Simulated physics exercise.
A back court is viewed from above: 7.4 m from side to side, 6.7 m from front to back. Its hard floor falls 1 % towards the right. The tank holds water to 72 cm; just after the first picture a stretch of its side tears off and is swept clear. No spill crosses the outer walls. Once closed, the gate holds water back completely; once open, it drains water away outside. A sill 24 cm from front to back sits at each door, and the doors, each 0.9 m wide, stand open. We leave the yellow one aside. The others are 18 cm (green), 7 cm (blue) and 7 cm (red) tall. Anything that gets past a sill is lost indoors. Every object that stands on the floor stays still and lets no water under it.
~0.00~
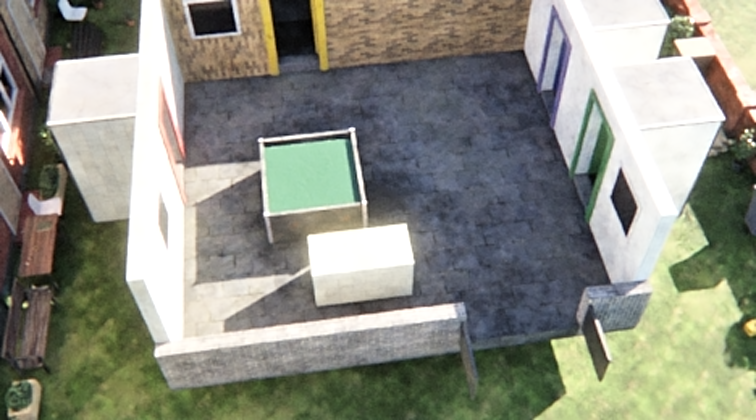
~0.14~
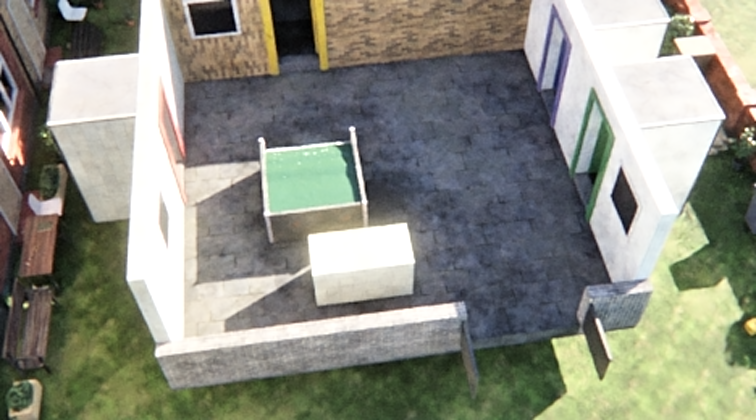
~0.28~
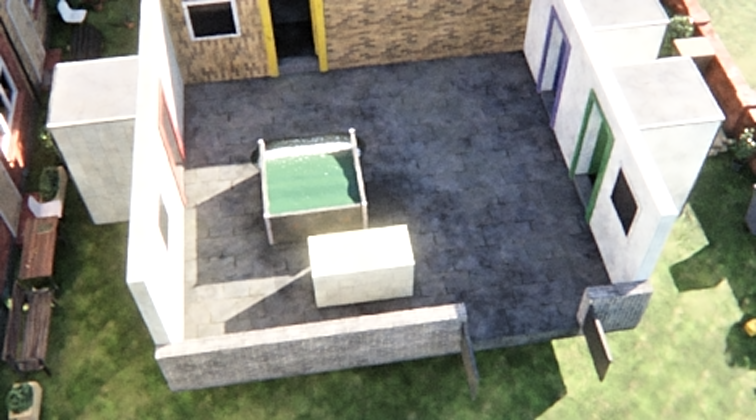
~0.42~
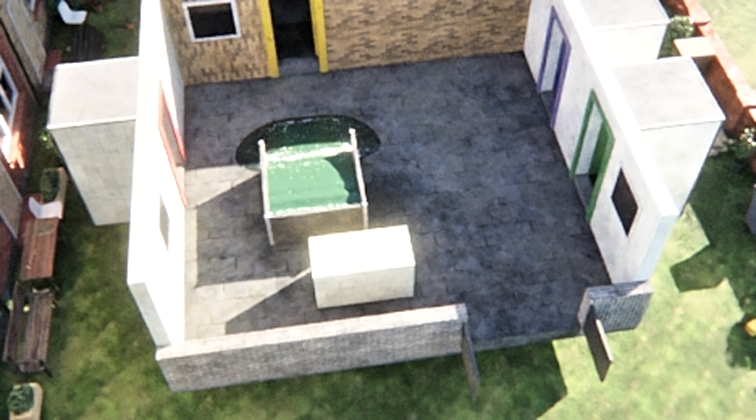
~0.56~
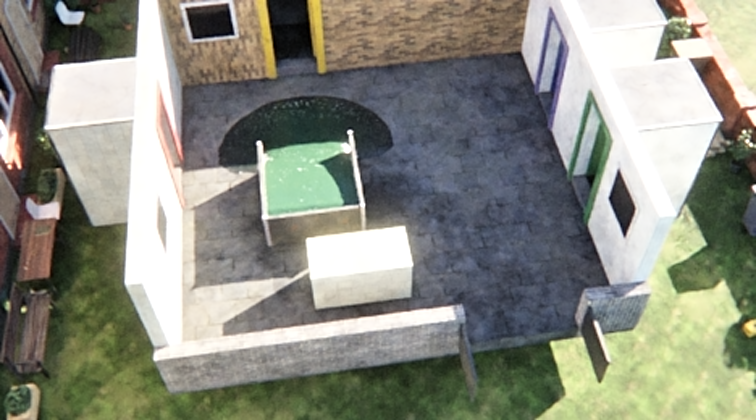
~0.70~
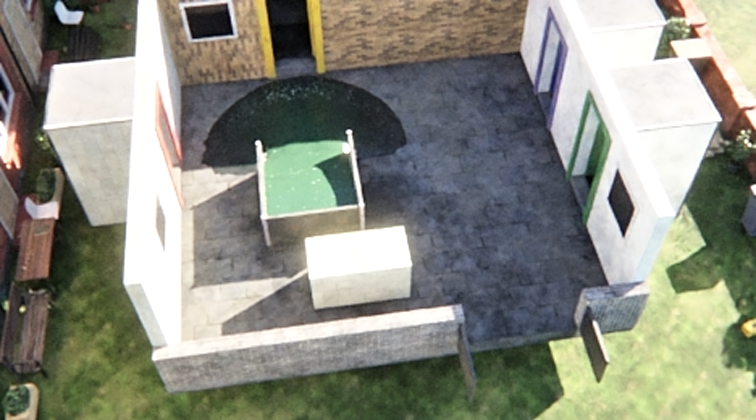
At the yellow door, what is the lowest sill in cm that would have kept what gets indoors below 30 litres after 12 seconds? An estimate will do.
Somewhere near 30 cm.
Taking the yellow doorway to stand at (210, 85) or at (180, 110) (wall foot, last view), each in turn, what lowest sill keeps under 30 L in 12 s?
Roughly 19 cm for the first and 19 cm for the second.
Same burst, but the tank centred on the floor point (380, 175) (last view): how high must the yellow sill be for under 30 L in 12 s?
You'd need some 18 cm.
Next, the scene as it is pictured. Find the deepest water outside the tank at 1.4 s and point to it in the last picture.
Check close to (300, 74).
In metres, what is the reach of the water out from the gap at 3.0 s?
Roughly 5.6 metres.
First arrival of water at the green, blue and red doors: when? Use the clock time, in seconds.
The green door at 4.0 seconds, the blue door at 3.2 seconds, the red door at 1.8 seconds.
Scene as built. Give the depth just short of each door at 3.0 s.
Depths in cm - green: 0, blue: 1, red: 3, yellow: 19.
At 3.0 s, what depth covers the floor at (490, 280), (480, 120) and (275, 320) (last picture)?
The depths come to about 0, 0 and 0 cm.
After 1.4 s water covers 25 % of the floor, deepest (40 cm) near (300, 74); 39 cm at the yellow door, 36 litres in over its 23 cm sill.
After 3.0 s water covers 35 % of the floor, deepest (30 cm) near (521, 52); 19 cm at the yellow door, 96 litres in over its 23 cm sill.
After 12.0 s water covers 90 % of the floor, deepest (11 cm) near (619, 310); 2 cm at the yellow door, 97 litres in over its 23 cm sill.
At the yellow door as built, the water arrived by 0.8 s and peaked near 39 cm at 1.6 s.
Run again over the same 12 s with other heights there, 54 litres in over 27 cm, 6 litres over 36 cm. The limit of 30 litres is kept from about 30 cm up.
